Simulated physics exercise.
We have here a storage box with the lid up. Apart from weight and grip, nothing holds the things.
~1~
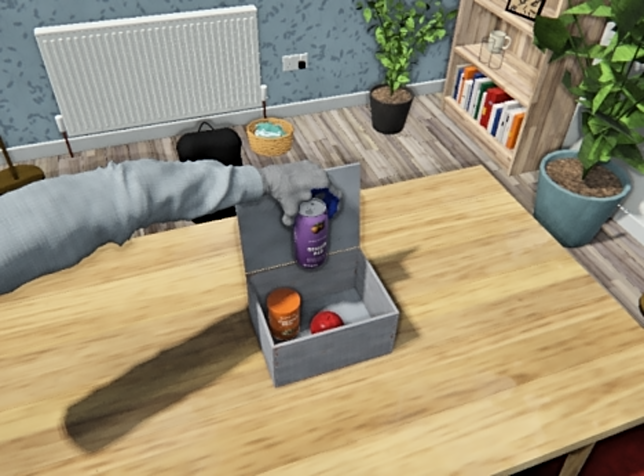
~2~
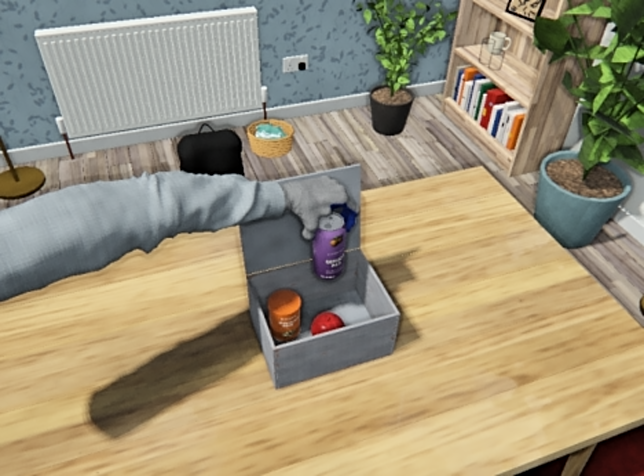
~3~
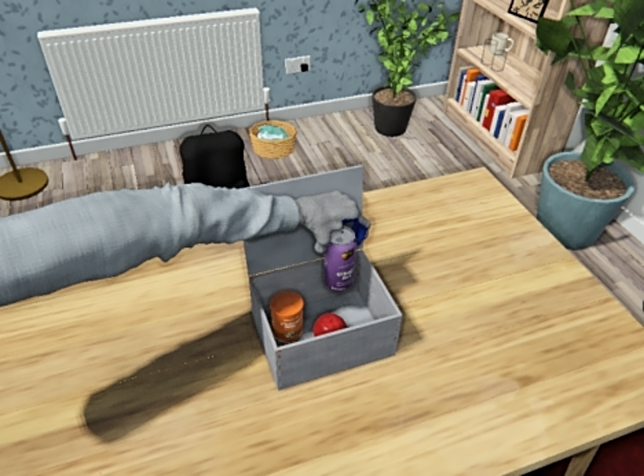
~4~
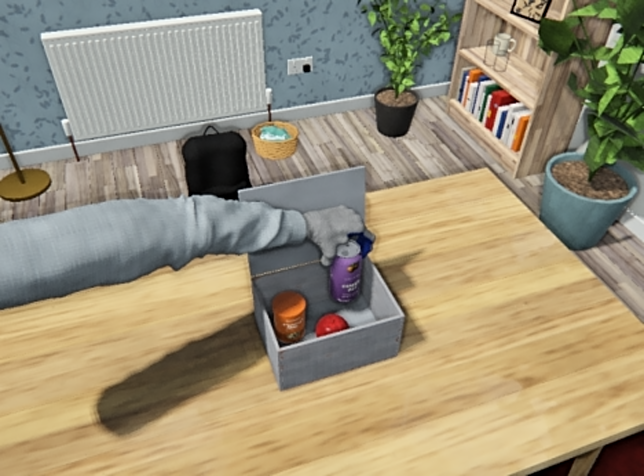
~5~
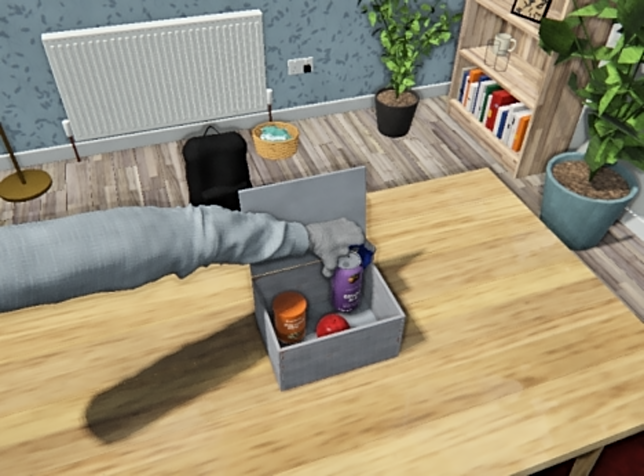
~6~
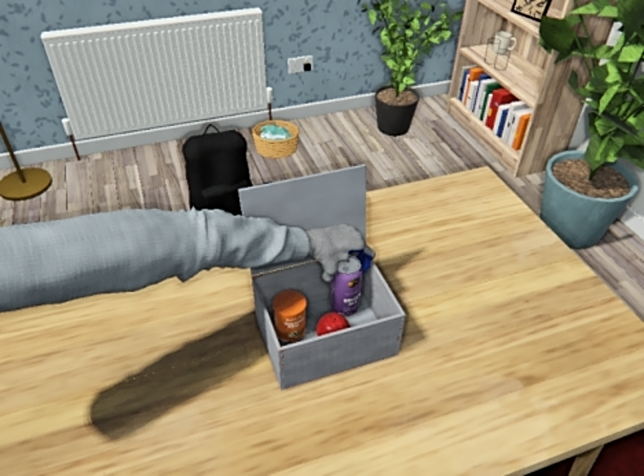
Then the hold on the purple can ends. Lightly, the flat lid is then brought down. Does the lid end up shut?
No.
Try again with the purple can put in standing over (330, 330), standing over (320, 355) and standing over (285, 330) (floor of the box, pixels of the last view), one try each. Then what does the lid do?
Try 1: Lid shut; try 2: Lid shut; try 3: Lid not shut.
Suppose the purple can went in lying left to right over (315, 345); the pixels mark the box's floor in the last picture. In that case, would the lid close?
The lid stays partly open.
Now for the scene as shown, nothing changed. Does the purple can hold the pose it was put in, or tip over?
It stays as it was set.
Then, 1.10 s later than the last frame, lid starting down.
Then, 1.50 s later than the last frame, lid 65° above the rim.
Then, 1.70 s later than the last frame, lid 49° above the rim.
When it is over, lid 39° above the rim; all 3 as before. End places, in pixels of the last picture, purple can near (347, 288).
